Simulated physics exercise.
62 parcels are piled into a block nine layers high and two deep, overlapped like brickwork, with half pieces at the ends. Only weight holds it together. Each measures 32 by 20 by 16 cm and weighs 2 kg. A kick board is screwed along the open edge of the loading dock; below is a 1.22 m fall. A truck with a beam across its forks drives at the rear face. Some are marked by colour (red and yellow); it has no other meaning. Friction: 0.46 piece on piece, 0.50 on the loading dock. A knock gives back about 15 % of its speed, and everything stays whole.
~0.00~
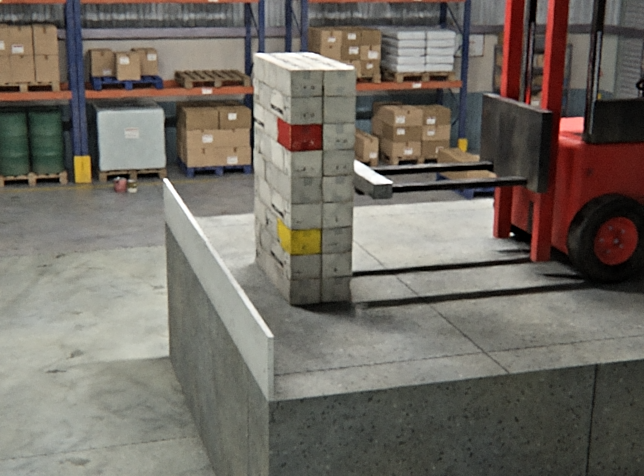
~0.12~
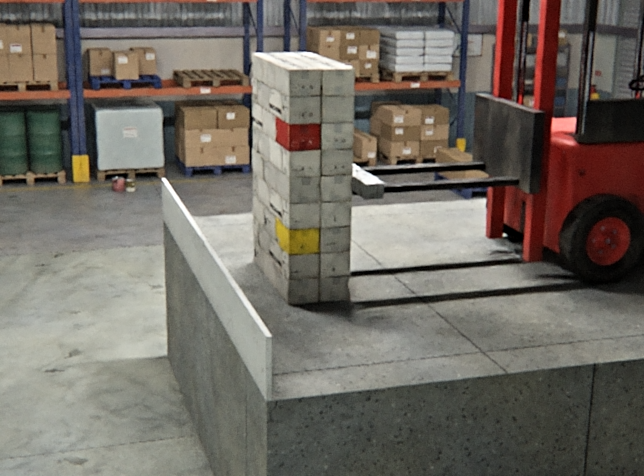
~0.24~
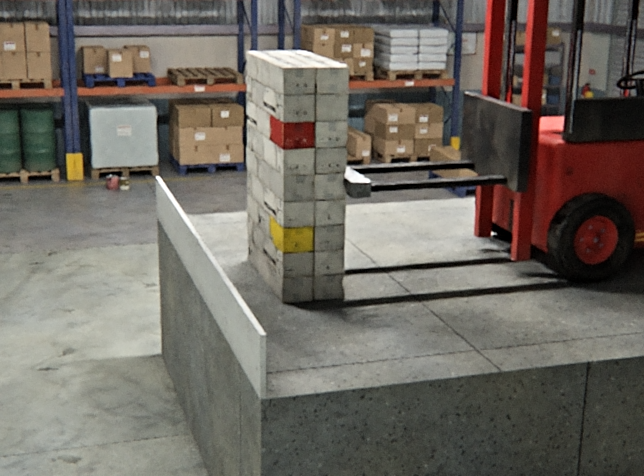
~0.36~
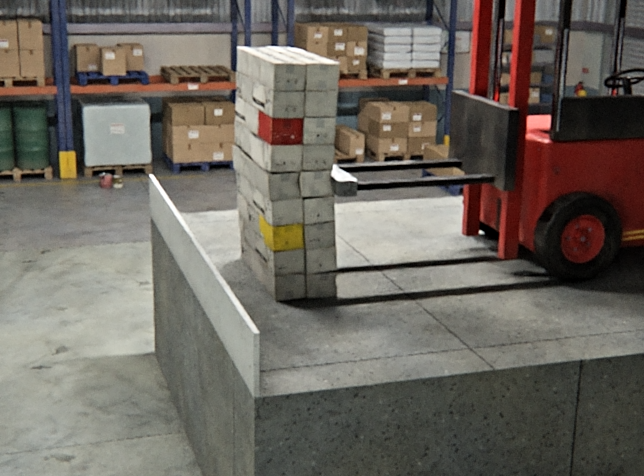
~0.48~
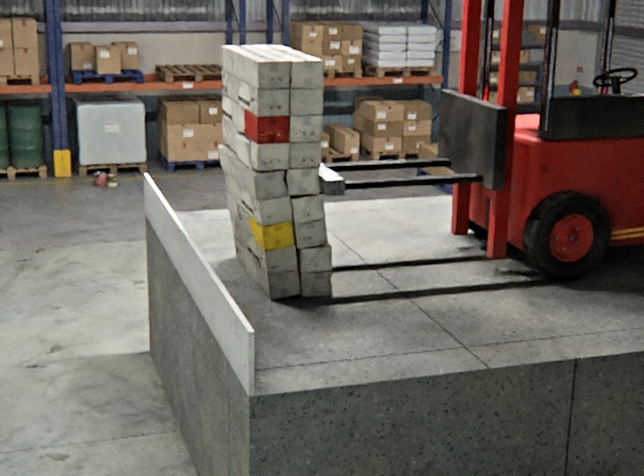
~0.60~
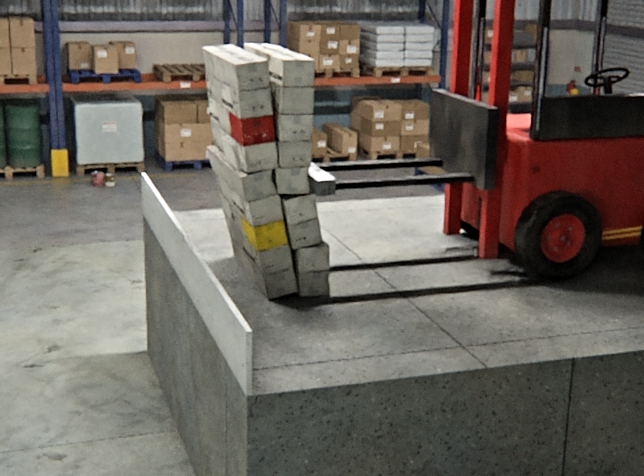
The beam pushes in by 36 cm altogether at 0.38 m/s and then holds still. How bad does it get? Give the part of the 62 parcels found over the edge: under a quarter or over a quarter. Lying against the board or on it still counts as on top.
It comes to more than a quarter.
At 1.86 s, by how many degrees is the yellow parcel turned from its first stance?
Some 90°.
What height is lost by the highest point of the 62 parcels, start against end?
Some 70 cm lower.
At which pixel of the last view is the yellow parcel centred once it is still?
Near (209, 283).
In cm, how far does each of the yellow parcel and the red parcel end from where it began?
Moved: Yellow 50, red 280.
After 0.80 s, none of the 62 parcels over the edge, 59 disturbed; red parcel leaning 21°; yellow parcel leaning 20°.
After 1.08 s, none of the 62 parcels over the edge, 59 disturbed; yellow parcel leaning 45°; red parcel leaning 45°, 20 cm lower.
After 1.42 s, 13 of the 62 parcels over the edge; red parcel on its side; yellow parcel leaning 60°, 17 cm lower.
After 1.86 s, 29 of the 62 parcels over the edge; red parcel on its side; yellow parcel on its side.
By the end (2.2 s), 29 of the 62 parcels over the edge; yellow parcel on its side; red parcel on its side. That is 47 per cent. As the last picture would show them, middles, yellow parcel near (209, 283).
